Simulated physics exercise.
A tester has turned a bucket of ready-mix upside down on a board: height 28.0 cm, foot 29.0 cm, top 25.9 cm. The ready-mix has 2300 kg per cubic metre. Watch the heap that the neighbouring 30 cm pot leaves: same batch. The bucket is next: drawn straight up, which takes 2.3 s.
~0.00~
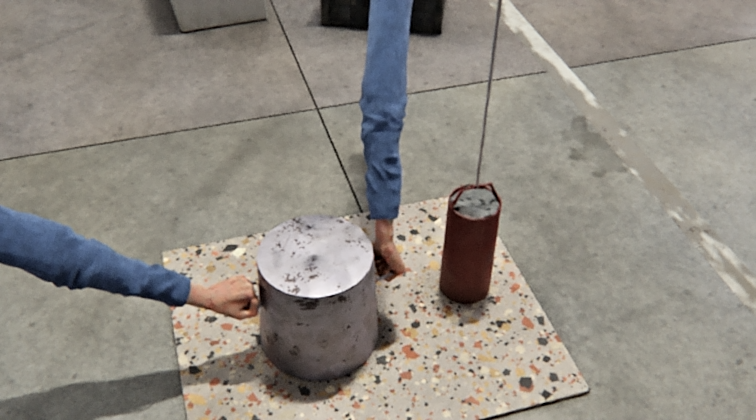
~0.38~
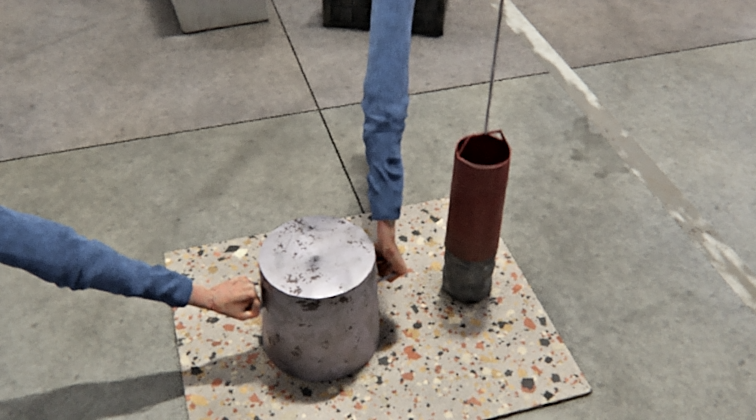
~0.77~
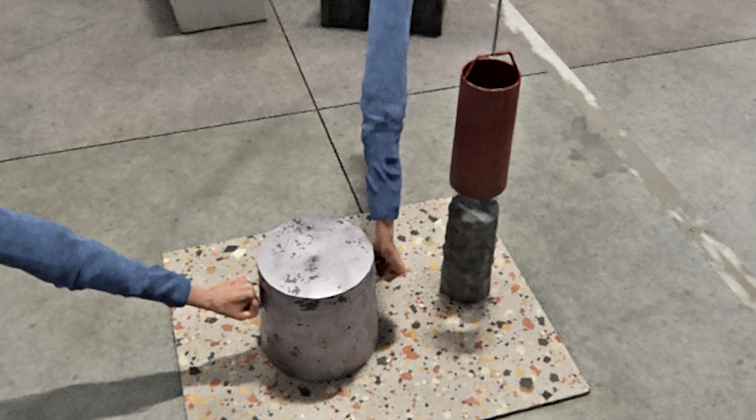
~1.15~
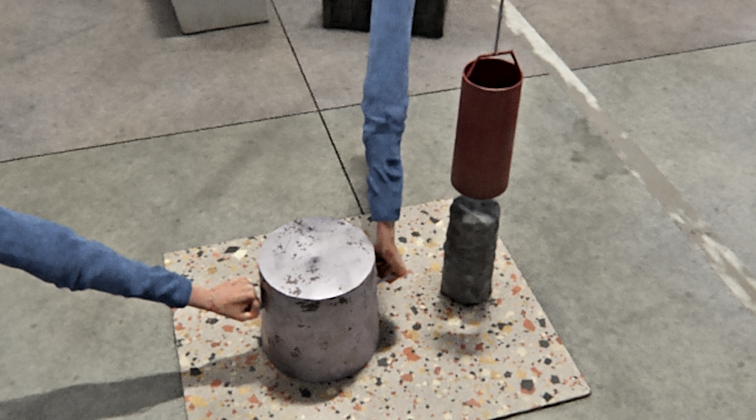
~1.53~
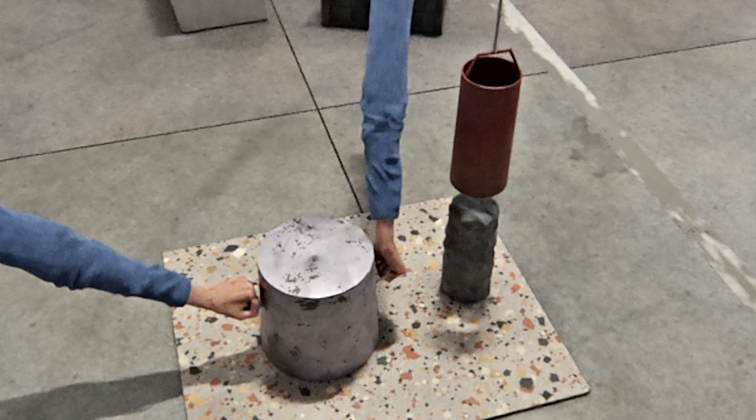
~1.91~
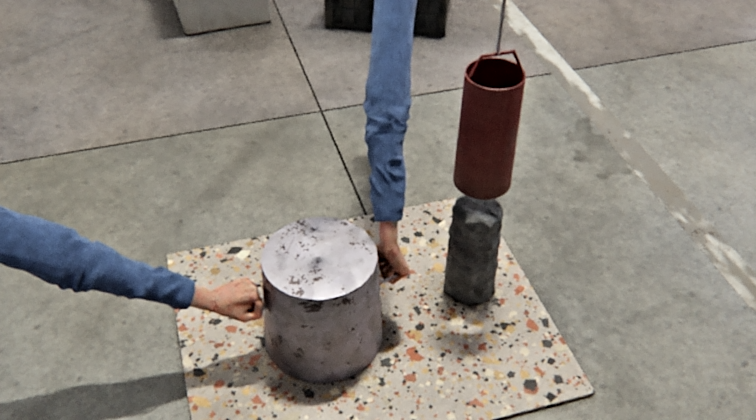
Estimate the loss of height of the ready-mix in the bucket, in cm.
Close to 0 centimetres.
By 2.5 s, the bucket is up 6.8 cm; the ready-mix has come down 0.1 cm to 28 cm and is 29 cm wide.
By 3.1 s, the bucket is up 18 cm; the ready-mix has come down 0.1 cm to 28 cm and is 29 cm wide.
By 3.6 s, the bucket is up 28 cm; the ready-mix has come down 0.1 cm to 28 cm and is 29 cm wide.
By 4.3 s, the bucket is clear; the ready-mix has come down 0.1 cm to 28 cm and is 29 cm wide.
By 4.9 s, at rest, the bucket is clear; the ready-mix has come down 0.1 cm to 28 cm and is 29 cm wide.
